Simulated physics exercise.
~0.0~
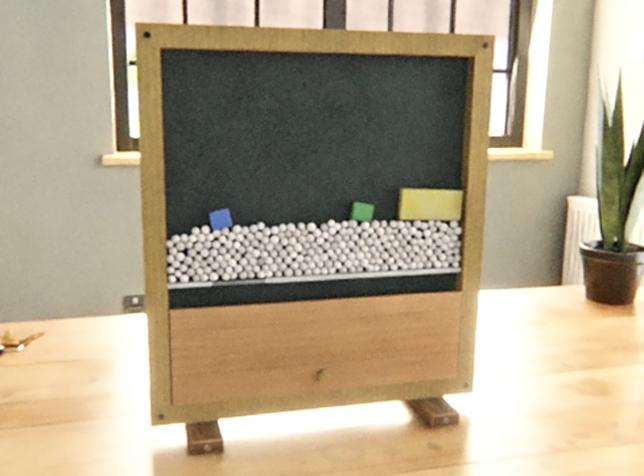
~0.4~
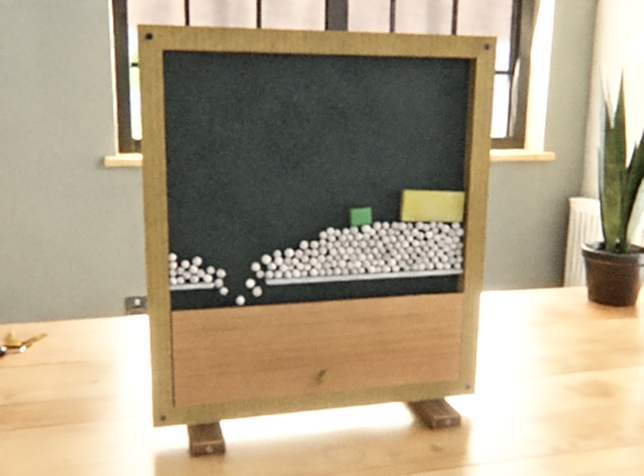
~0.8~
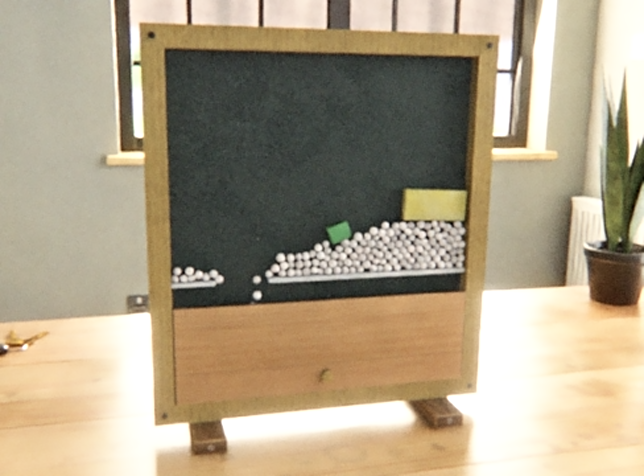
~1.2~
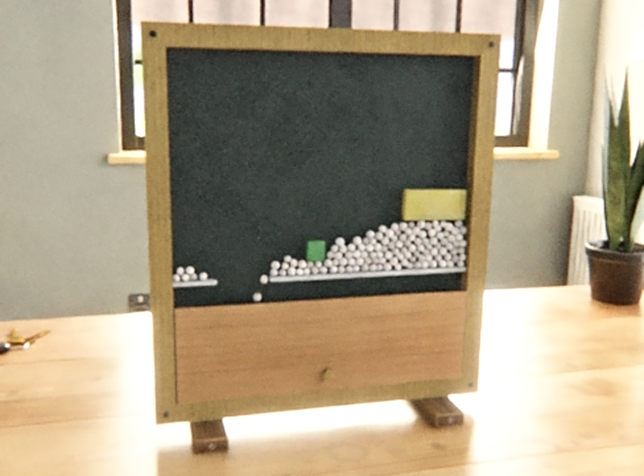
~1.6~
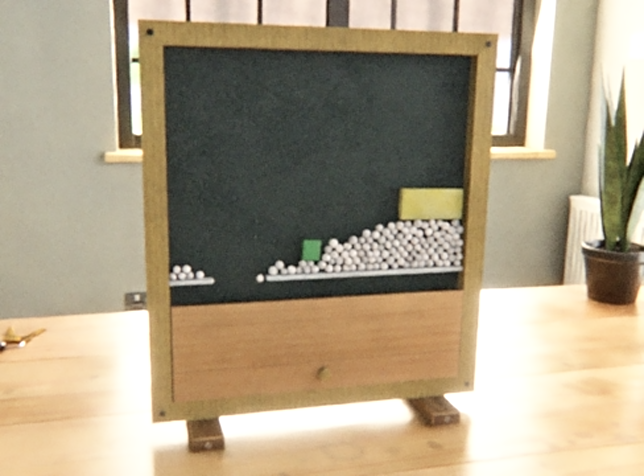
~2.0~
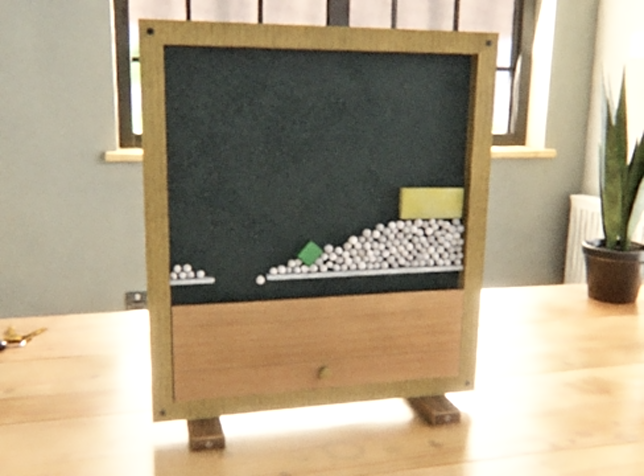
A framed case drains white beads through a gap; blue block vanishes, green slides left, yellow stays.
